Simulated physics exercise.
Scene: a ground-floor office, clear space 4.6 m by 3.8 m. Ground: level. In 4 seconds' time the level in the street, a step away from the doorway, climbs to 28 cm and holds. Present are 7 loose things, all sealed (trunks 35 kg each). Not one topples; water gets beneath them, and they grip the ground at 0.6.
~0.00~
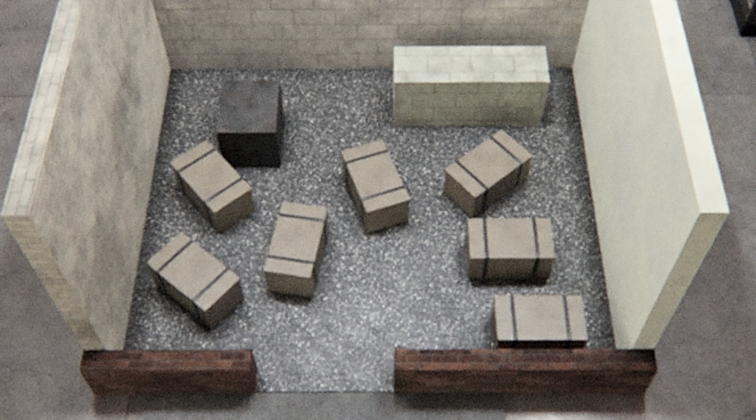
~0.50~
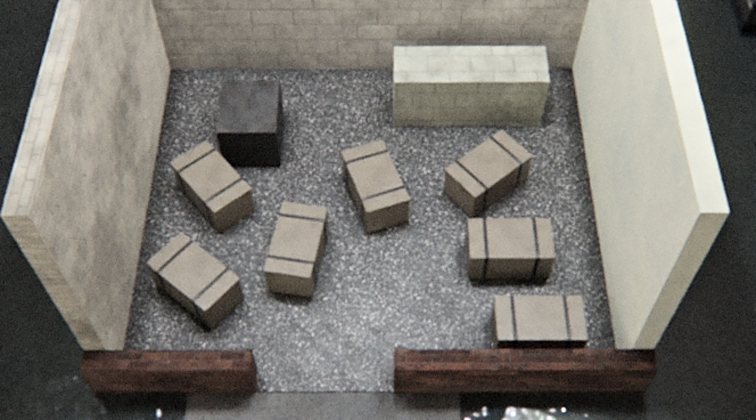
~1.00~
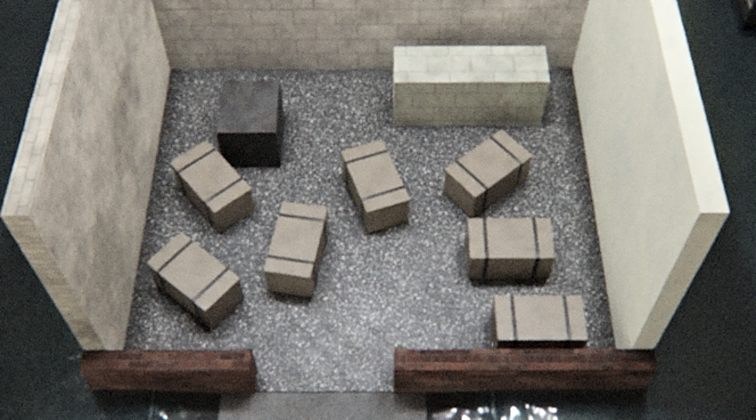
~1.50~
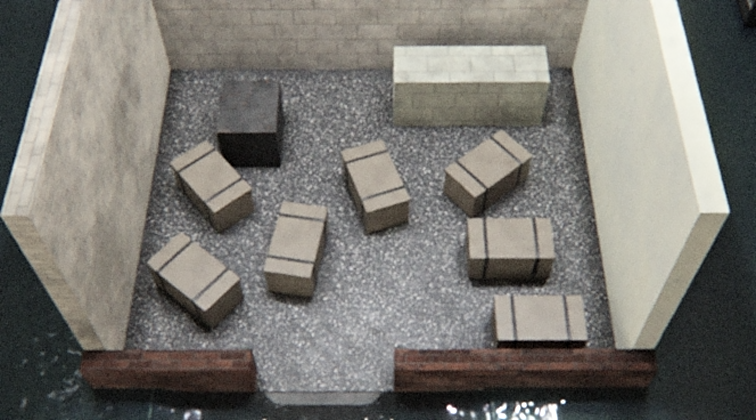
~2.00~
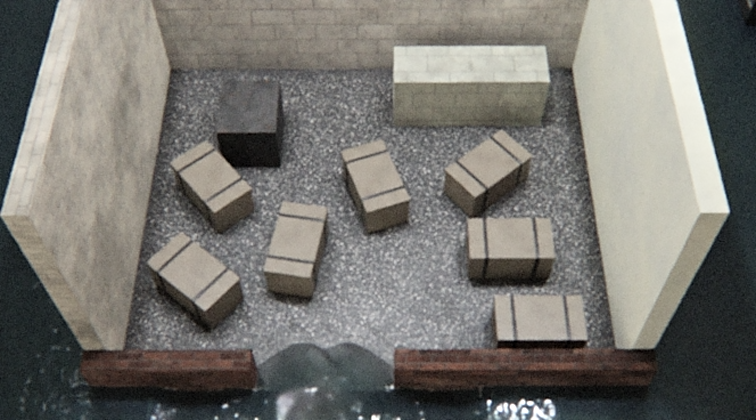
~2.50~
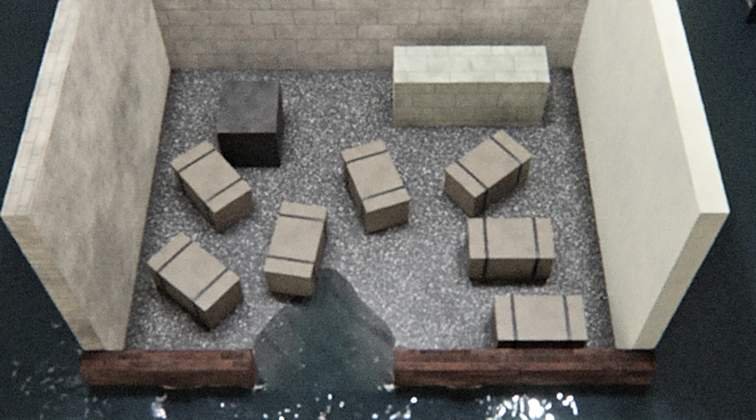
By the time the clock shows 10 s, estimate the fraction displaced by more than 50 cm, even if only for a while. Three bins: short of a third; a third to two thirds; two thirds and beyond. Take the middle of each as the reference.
It will be a medium share, a third through two thirds.
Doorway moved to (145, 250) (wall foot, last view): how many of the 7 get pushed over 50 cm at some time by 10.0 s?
Count: 6.
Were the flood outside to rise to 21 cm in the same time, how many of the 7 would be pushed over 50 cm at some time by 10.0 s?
Result: 2.
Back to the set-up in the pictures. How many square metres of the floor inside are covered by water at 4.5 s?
I'd put it close to 6.5 m2.
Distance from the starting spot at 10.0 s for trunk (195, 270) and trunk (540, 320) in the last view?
Net displacement, in order: 5 cm; 5 cm.
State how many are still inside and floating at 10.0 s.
At that moment 5.
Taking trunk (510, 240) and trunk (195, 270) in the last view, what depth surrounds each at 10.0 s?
First about 9 cm, second about 11 cm.
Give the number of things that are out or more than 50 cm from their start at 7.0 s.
By my tally, 2.
After 3.5 s 0 of 7 are over 50 cm from their spots; 0 afloat.
After 4.5 s 0 of 7 are over 50 cm from their spots; 0 afloat.
After 7.0 s 2 of 7 are over 50 cm from their spots; 0 afloat.
After 10.0 s 4 of 7 are over 50 cm from their spots, and 4 have been at some point; 5 afloat.
